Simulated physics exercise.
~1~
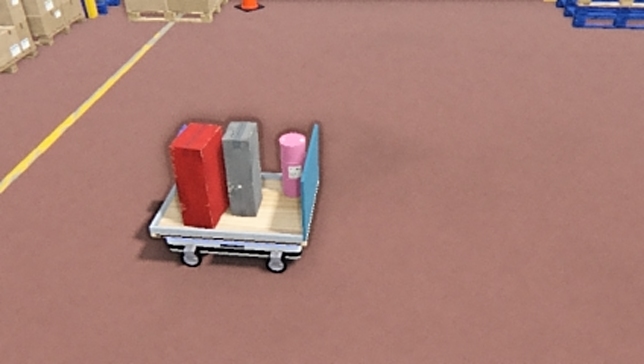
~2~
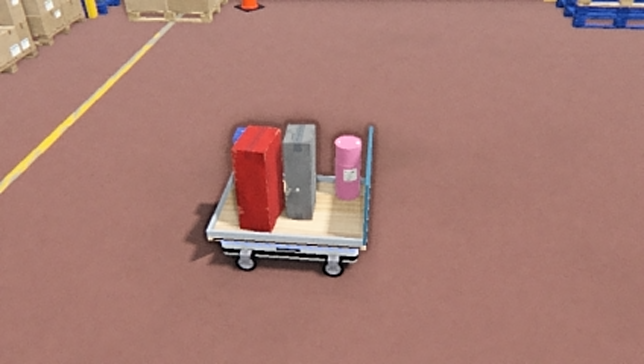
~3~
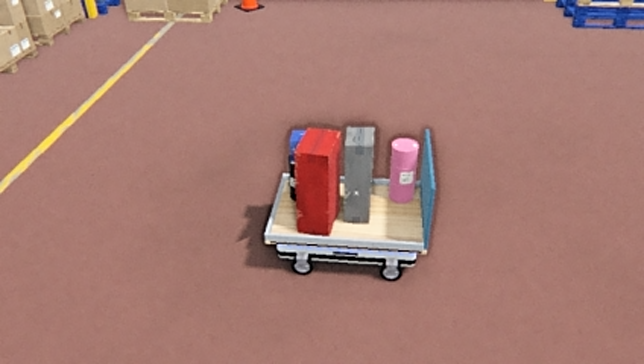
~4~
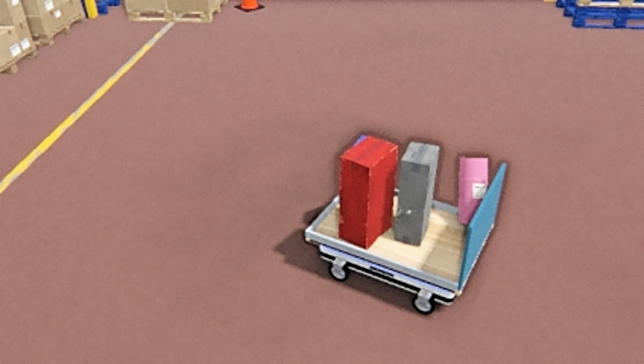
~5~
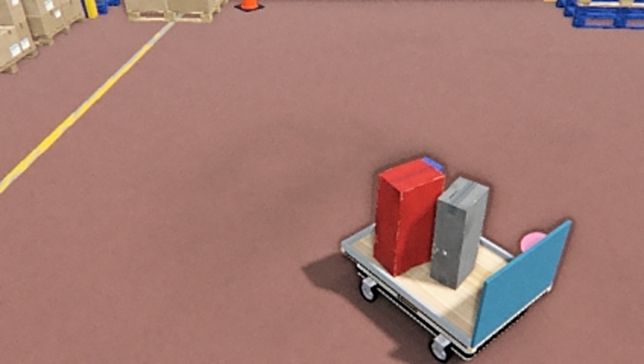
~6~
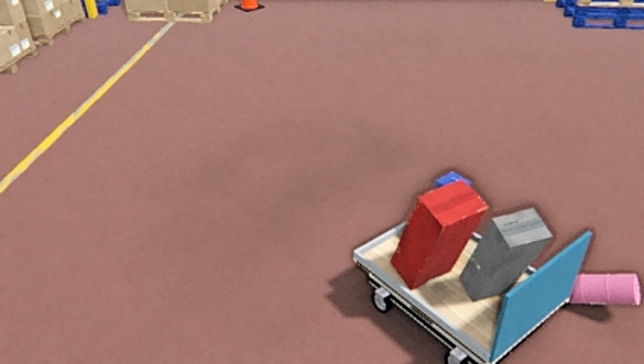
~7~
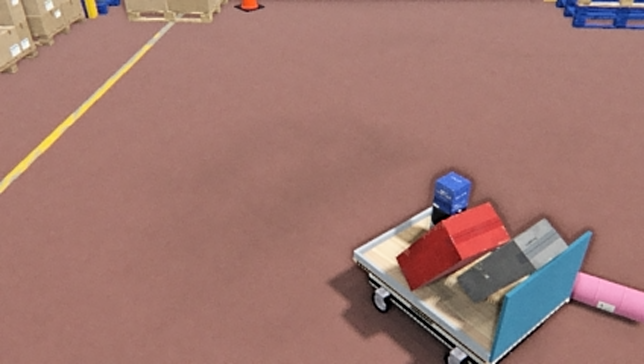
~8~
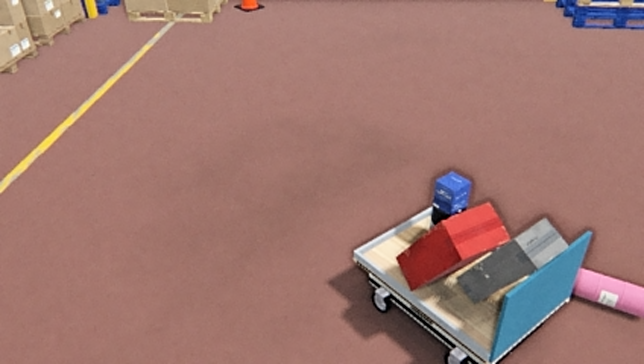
A flat cart with a blue board at its front end rolls to the right across a reddish warehouse floor, carrying a tall red box, a grey box, a pink canister and a partly hidden blue box. It then curves toward the viewer, and the pink canister begins to lean by the board. As the turn continues, the canister tumbles off the cart and lands on its side on the floor. The cart stops at the lower right while the red and grey boxes tip toward the board. They come to rest leaning steeply, with the blue box still upright behind them.
